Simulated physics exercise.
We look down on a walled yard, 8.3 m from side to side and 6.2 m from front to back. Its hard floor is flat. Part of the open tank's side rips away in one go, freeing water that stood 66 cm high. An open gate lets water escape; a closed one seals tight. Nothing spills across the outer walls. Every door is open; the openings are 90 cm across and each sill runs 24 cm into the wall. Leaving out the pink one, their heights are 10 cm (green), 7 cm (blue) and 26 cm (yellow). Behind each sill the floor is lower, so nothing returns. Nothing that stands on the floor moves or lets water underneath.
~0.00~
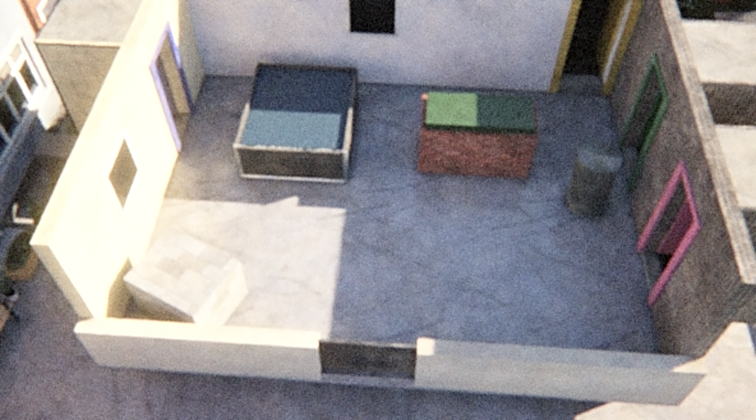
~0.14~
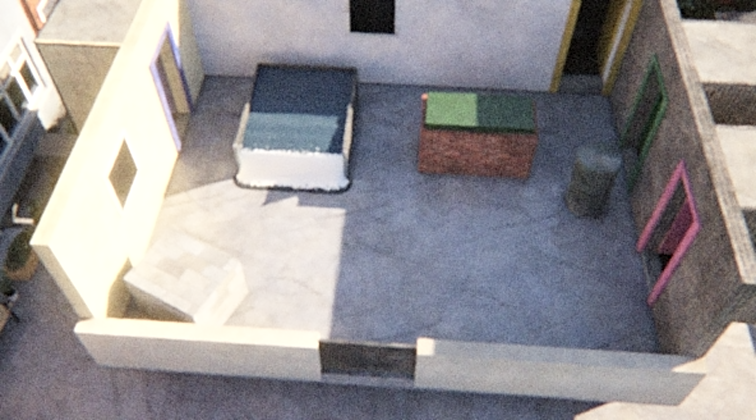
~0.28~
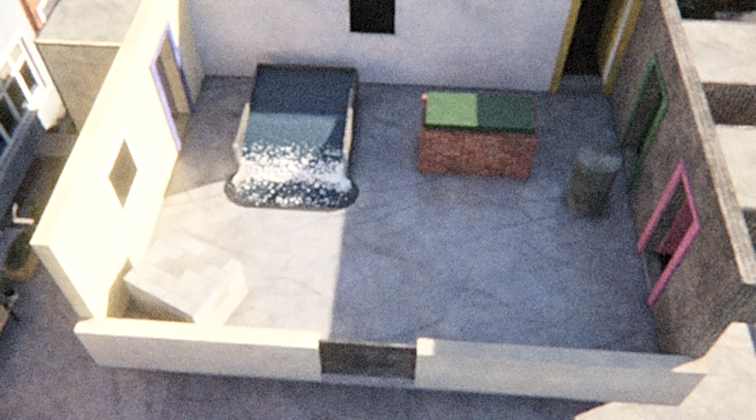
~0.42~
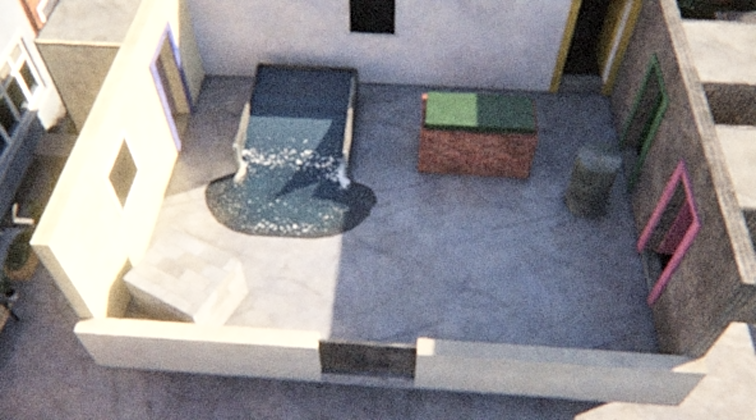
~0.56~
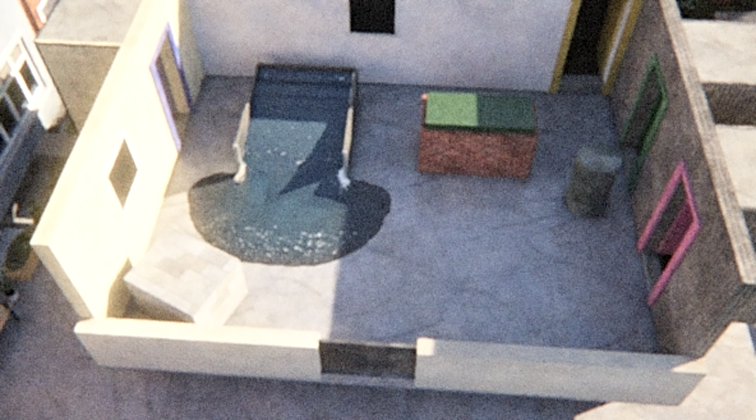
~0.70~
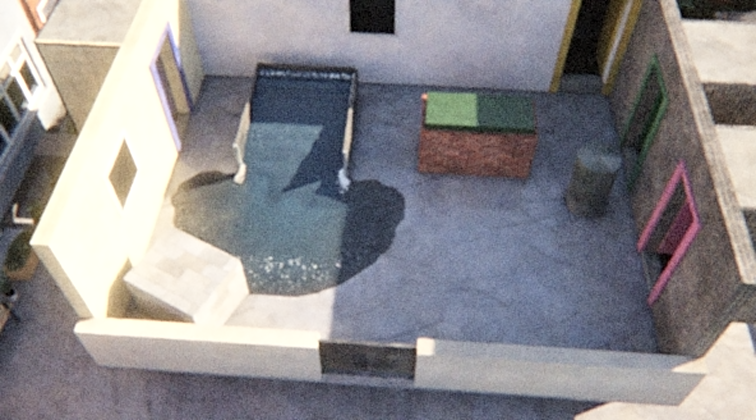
We see a walled yard from above, with an open tank of still water beside a red brick block; the tank's near side gives way, and water pours out, spreading in a widening dark pool across the floor around a pale block.
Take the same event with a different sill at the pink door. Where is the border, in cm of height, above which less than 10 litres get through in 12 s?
About 12.5 cm.
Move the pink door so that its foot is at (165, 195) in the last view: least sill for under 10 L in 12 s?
Roughly 7.5 cm.
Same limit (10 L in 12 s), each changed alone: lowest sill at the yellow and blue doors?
About 9.5 cm at yellow and 6.0 cm at blue.
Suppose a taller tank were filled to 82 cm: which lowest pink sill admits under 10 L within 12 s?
Then roughly 16 cm.
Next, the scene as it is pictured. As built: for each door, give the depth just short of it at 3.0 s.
In cm: Pink 0, green 0, blue 0, yellow 0.
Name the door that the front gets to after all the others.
Last comes the yellow one.
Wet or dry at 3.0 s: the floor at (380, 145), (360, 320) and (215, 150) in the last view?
In that order: Still dry, wet, dry.
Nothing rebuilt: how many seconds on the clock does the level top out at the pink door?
At about 4.5 s.
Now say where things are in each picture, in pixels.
In the first frame, still water, 66 cm deep, in the open tank at (299, 109); the pink door at (666, 240) is dry.
In the second frame, water pours out at (293, 169) and has run 0.3 m, to (242, 184); about 9 cm deep outside, 66 cm at the back.
In the third frame, the gap is at (293, 169), the front 0.7 m out at (241, 202); the back of the open tank holds 66 cm.
In the fourth frame, the front is at (245, 230), 1.3 m from the gap at (293, 170); 3.0 m2 of floor is wet, 66 cm left at the back.
In the fifth frame, the front is at (266, 261), 1.9 m from the gap at (294, 171); 4.7 m2 of floor is wet, 62 cm left at the back.
In the sixth frame, water pours out at (293, 171) and has run 2.4 m, to a hidden place; about 6 cm deep outside, 56 cm at the back; the pink door at (666, 240), 6.3 m from the gap, is still 4.3 m from the nearest water.
After 1.4 s water covers 30 % of the floor, deepest (38 cm) near (267, 355); it has not reached the pink door.
After 3.0 s water covers 40 % of the floor, deepest (32 cm) near (115, 344); it has not reached the pink door.
After 12.0 s water covers 100 % of the floor, deepest (10 cm) near (441, 88); 8 cm at the pink door, 59 litres in over its 8 cm sill.
At the pink door as built, the water arrived by 4.0 s and peaked near 15 cm at 4.4 s.
With a sill of 11 cm, 19 litres would have come in within the 12 s; with 15 cm, 2 litres. So under 10 litres takes about 12.5 cm.
